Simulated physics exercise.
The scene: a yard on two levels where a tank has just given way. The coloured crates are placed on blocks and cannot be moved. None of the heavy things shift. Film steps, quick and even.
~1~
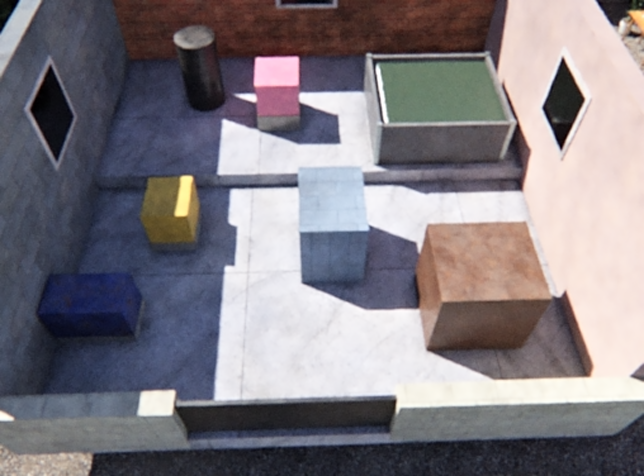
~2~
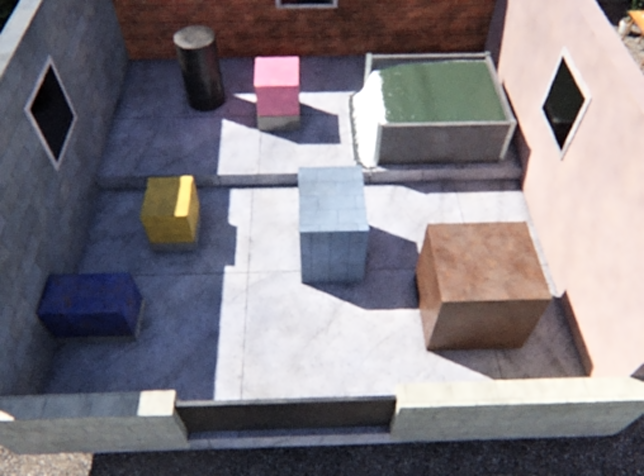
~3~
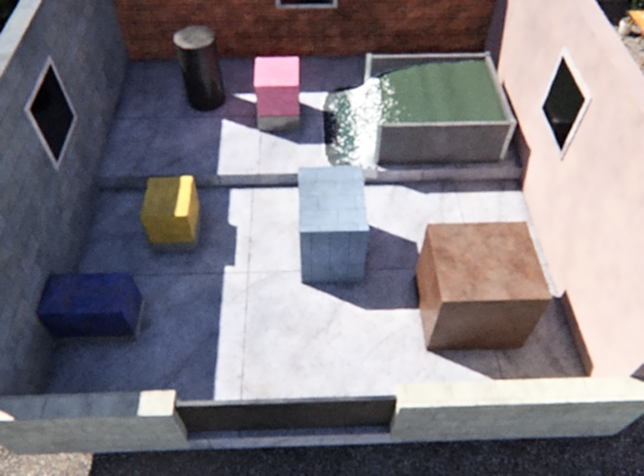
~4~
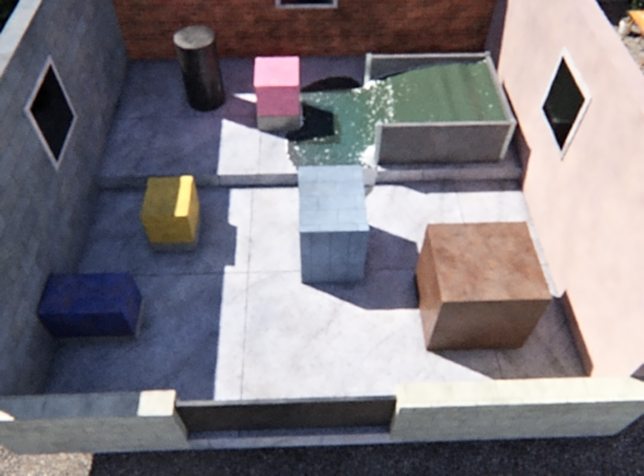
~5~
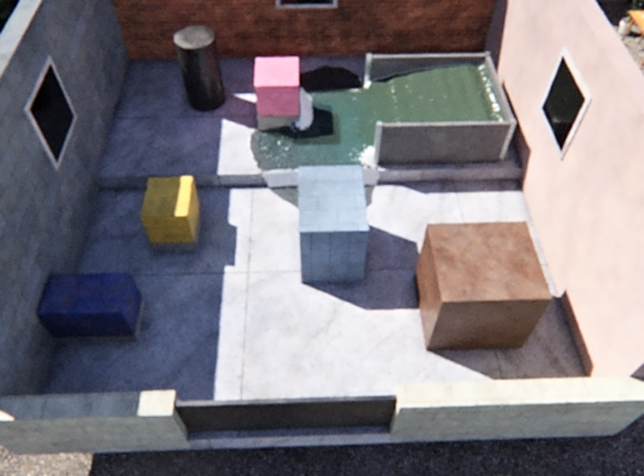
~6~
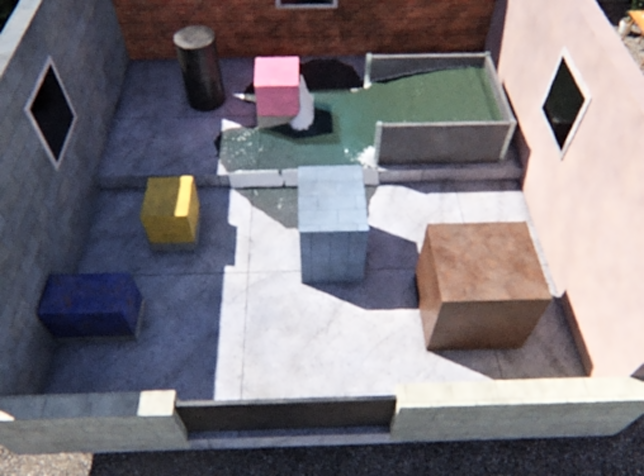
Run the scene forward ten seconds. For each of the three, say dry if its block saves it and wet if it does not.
The blue crate is not above the water, the pink crate is not above the water, the yellow crate is not above the water.
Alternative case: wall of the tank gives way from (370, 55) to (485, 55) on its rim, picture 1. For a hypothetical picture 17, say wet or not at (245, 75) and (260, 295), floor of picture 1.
Taking the two spots in turn: Swamped and parched.
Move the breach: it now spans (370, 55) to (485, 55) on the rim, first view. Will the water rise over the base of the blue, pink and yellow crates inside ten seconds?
The blue crate is reached; the pink crate is not reached; the yellow crate is not reached.
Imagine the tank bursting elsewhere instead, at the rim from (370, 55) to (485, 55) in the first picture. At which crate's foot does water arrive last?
The blue crate.
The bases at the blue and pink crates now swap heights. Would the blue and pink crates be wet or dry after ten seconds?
Result: Blue crate comes through fine; pink crate gets splashed.
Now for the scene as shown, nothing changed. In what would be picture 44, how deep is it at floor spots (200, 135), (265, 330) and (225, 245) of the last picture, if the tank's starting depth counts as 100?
In order: About 6, 10 and 12 in a hundred.
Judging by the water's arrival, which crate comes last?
Result - the blue crate.
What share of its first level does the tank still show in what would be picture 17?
Roughly 28 percent.
A moment on, water covers 35 % of the floor; the blue crate not reached, the pink crate water round its plinth, the yellow crate water round its plinth.
Next, water covers 50 % of the floor; the blue crate water round its plinth, the pink crate water round its plinth, the yellow crate water round its plinth.
Then, water covers 70 % of the floor; the blue crate water round its plinth, the pink crate water round its plinth, the yellow crate water round its plinth.
Later, water covers 85 % of the floor; the blue crate water round its plinth, the pink crate water round its plinth, the yellow crate water round its plinth.
In the end, water covers 100 % of the floor; the blue crate was topped, the pink crate was topped, the yellow crate was topped.
